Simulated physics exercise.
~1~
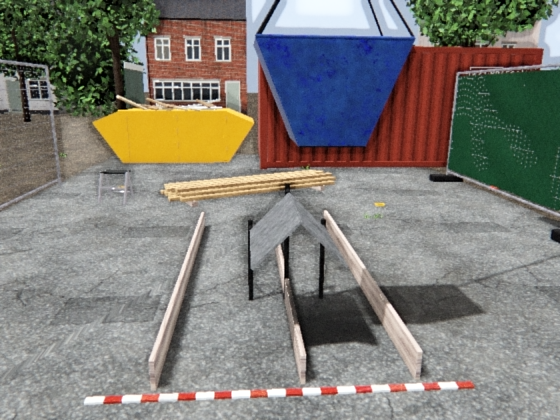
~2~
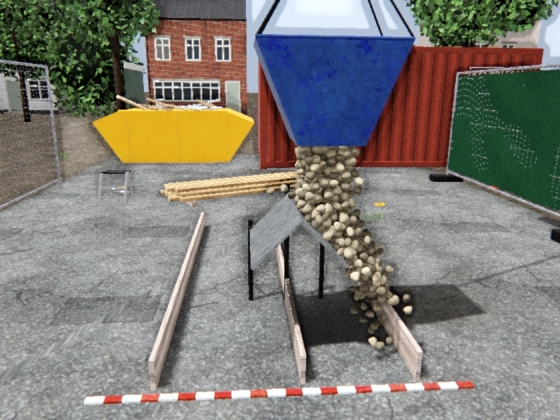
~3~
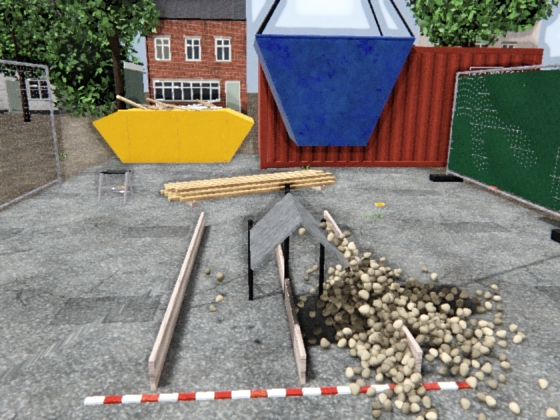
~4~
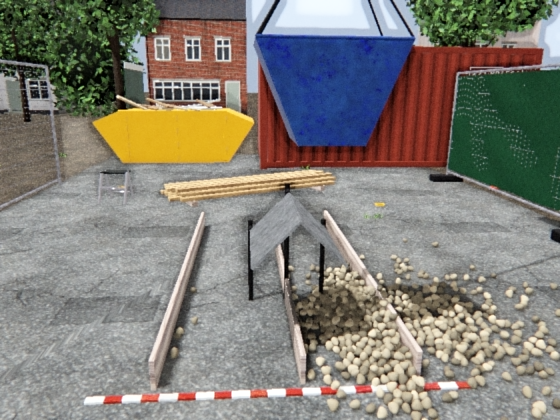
Round beach stones pouring from a blue hopper onto a peaked steel slope, spilling right and settling across and beyond the right bay.
